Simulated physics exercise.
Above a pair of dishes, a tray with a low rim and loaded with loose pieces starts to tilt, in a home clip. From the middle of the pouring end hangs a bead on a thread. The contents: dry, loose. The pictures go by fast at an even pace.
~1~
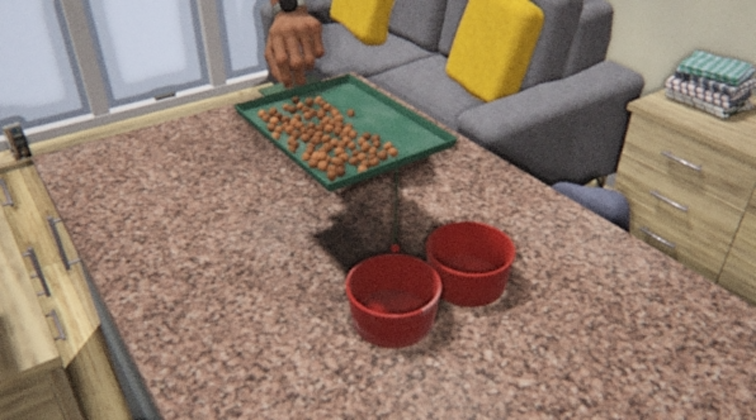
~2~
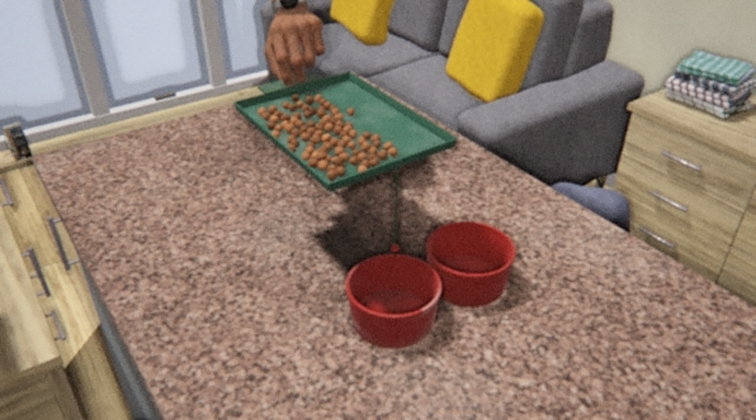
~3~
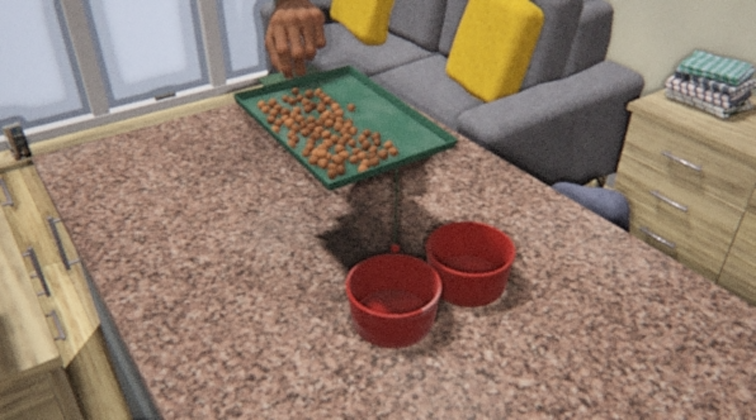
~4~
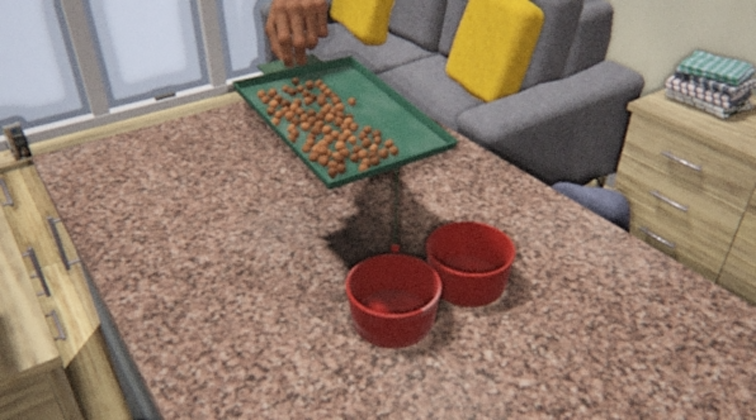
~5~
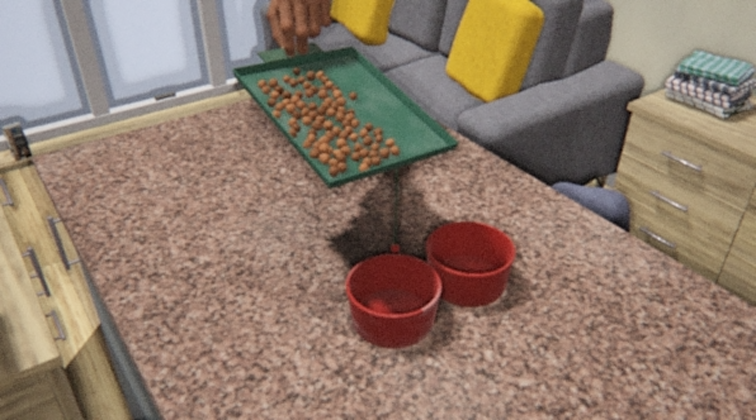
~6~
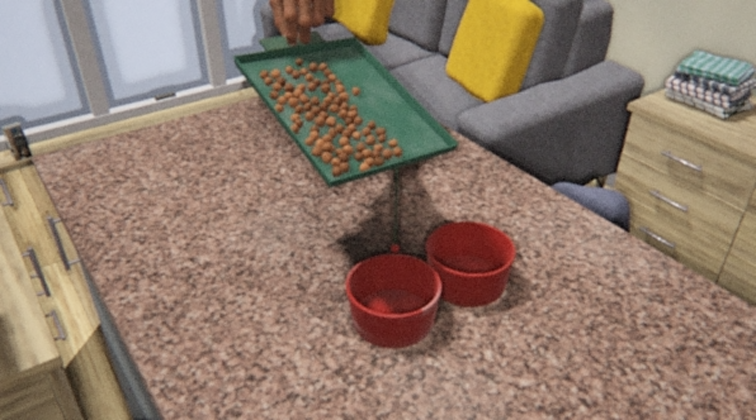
A green tray of loose hazelnuts, gripped at its far edge by a hand, starts out level above two red dishes on a speckled countertop. The hand lifts that far edge steadily, and the tray slopes more and more toward the dishes, its near right corner lowest, while the dishes stay still.
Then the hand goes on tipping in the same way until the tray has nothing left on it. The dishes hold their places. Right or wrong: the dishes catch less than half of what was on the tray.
Wrong - they catch more than half.
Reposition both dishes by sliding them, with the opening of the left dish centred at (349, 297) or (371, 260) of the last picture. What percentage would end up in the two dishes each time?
That makes 60 per cent, followed by 30 per cent.
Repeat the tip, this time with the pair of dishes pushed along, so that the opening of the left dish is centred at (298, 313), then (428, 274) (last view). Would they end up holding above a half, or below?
First shift, a minority share; second shift, a majority share.
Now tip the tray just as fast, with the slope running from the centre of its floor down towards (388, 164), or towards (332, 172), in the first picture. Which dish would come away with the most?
For the first slope the lefthand dish, for the second the lefthand dish.
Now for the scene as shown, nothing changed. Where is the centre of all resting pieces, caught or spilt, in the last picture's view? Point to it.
Near (454, 287), more or less.
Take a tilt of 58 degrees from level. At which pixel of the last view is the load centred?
Somewhere near pixel (391, 139).
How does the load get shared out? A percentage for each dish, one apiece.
So the left dish gets 40 % of the load, while the right one gets 50 %.
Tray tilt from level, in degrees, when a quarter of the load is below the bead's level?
Close to 105° of tilt at that moment.
Soon after the last picture, tray tipped steeply; nearly all on the tray; a stray few in the right dish; a stray few in the air.
A little later, tray tipped right over; most on the tray; a small part in the right dish; a small part in the air.
Later still, tray tipped past a quarter turn; about a third in the left dish; about half in the right dish; a small part outside both.
At rest, tray tipped past a quarter turn; about a third in the left dish; about half in the right dish; a small part outside both.
